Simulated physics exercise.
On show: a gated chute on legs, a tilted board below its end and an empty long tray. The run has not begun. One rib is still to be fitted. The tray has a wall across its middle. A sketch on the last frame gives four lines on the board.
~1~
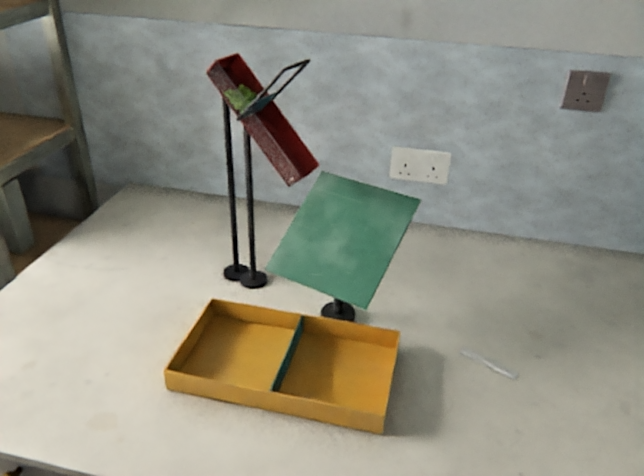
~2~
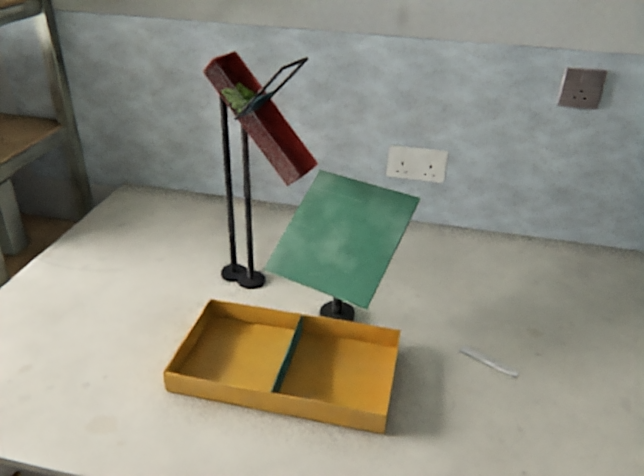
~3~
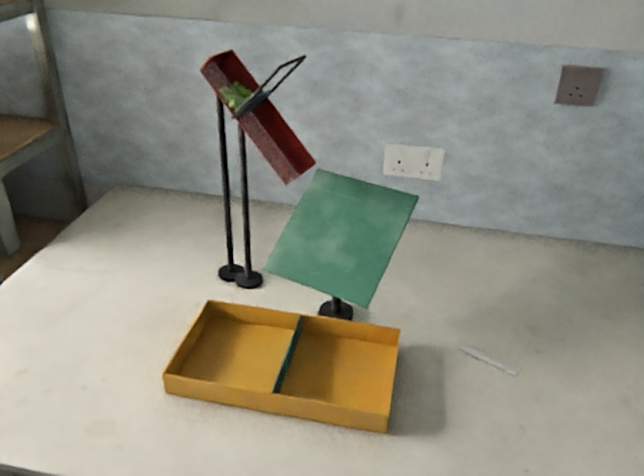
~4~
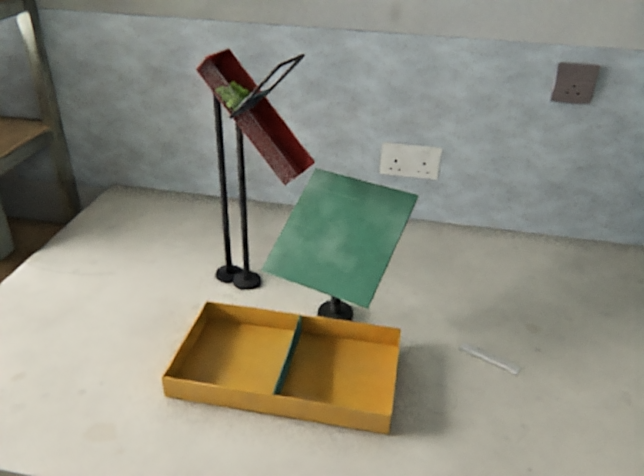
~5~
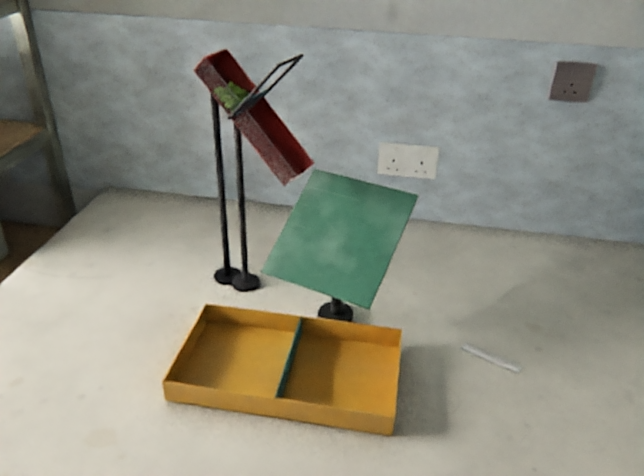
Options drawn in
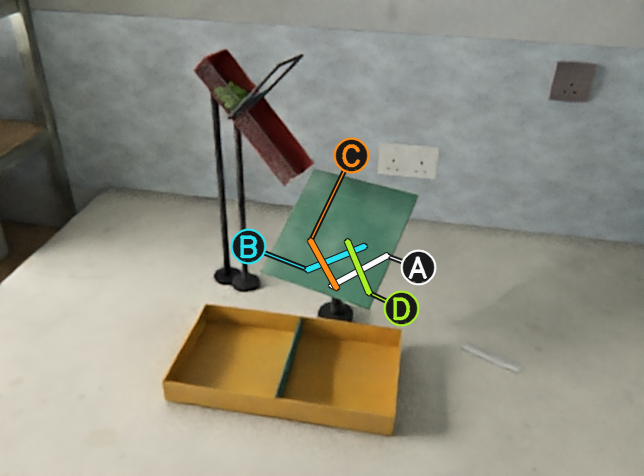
A yellow tray with a green divider sat on a pale table below a tilted green board and a sloping red chute holding something green, and nothing moved except the view, which shifted very slightly.
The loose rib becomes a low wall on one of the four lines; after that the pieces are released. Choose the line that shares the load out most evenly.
A is best.
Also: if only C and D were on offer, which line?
That is line D.
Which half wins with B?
The left half.
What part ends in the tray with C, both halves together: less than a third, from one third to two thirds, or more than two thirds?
Line C gives more than two thirds.
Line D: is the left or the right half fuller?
Right.
On the marked copy, line A from (386, 255) to (331, 285); line B from (364, 246) to (307, 269); line C from (310, 240) to (336, 287); line D from (347, 241) to (368, 292).
If A is chosen, of what is caught, about half in the left half, about half in the right.
If B is chosen, of what is caught, most in the left half, a small part in the right.
If C is chosen, of what is caught, a stray few in the left half, nearly all in the right.
If D is chosen, of what is caught, about a quarter in the left half, most in the right.
